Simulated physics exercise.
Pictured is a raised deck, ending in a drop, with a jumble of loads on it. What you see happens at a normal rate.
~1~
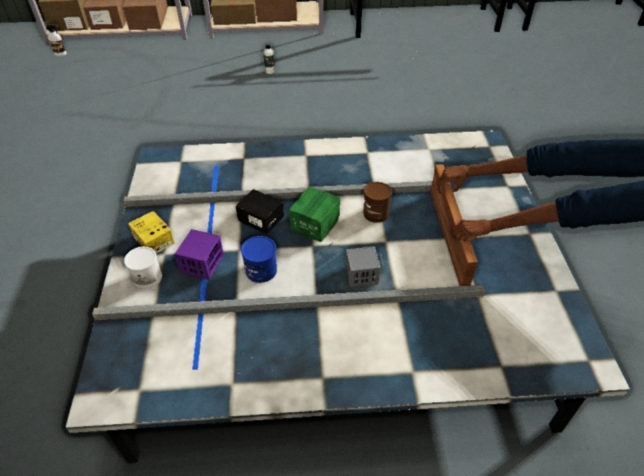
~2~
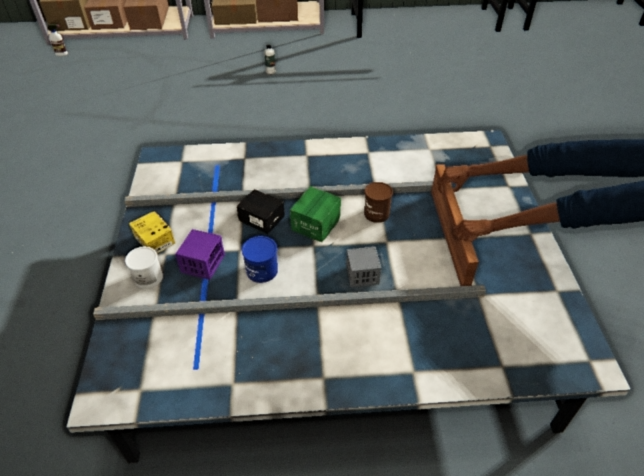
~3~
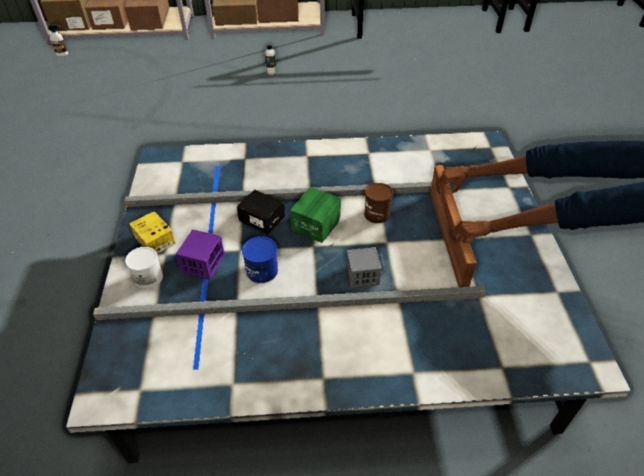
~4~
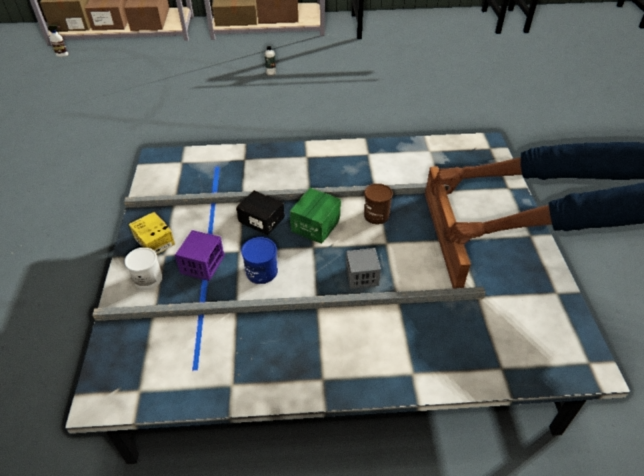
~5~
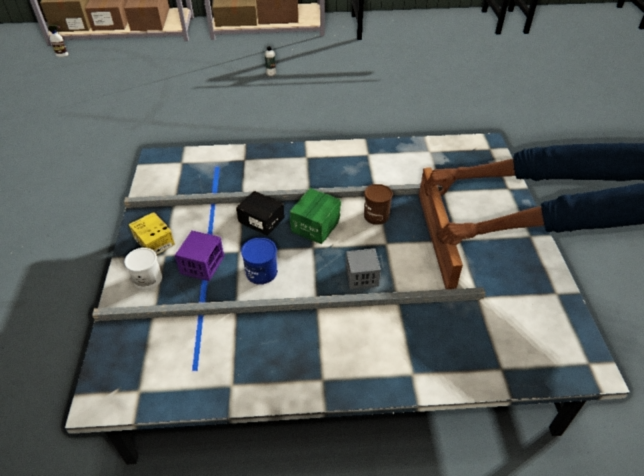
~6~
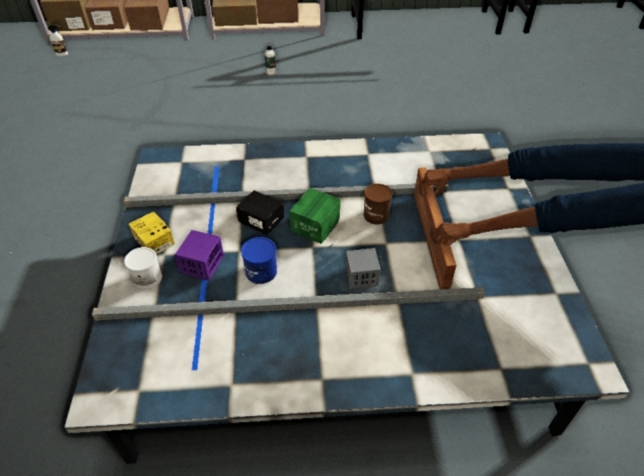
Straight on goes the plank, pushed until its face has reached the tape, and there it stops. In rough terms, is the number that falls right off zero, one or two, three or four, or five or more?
It is zero.
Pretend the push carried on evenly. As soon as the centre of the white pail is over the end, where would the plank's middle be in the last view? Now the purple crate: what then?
Middle approx. at (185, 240), then approx. at (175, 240).
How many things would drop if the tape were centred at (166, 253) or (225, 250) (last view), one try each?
In the first try the count is 3, and in the second it is 0.
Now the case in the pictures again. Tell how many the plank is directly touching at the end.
It adds up to 3.
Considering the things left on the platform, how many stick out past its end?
Overhang count: 1.
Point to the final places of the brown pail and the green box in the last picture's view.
They come to rest around (196, 210) and (179, 234).
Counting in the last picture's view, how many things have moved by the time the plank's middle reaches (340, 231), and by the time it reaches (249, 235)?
Tally: First 4; then 6.
Soon after, none off yet; yellow box at rest near (152, 234); white pail at rest near (144, 269); purple crate at rest near (200, 255).
Then, none off yet; yellow box at rest near (152, 234); white pail at rest near (144, 269); purple crate moved about its own width near (177, 251).
At rest, the number that fall off is zero.
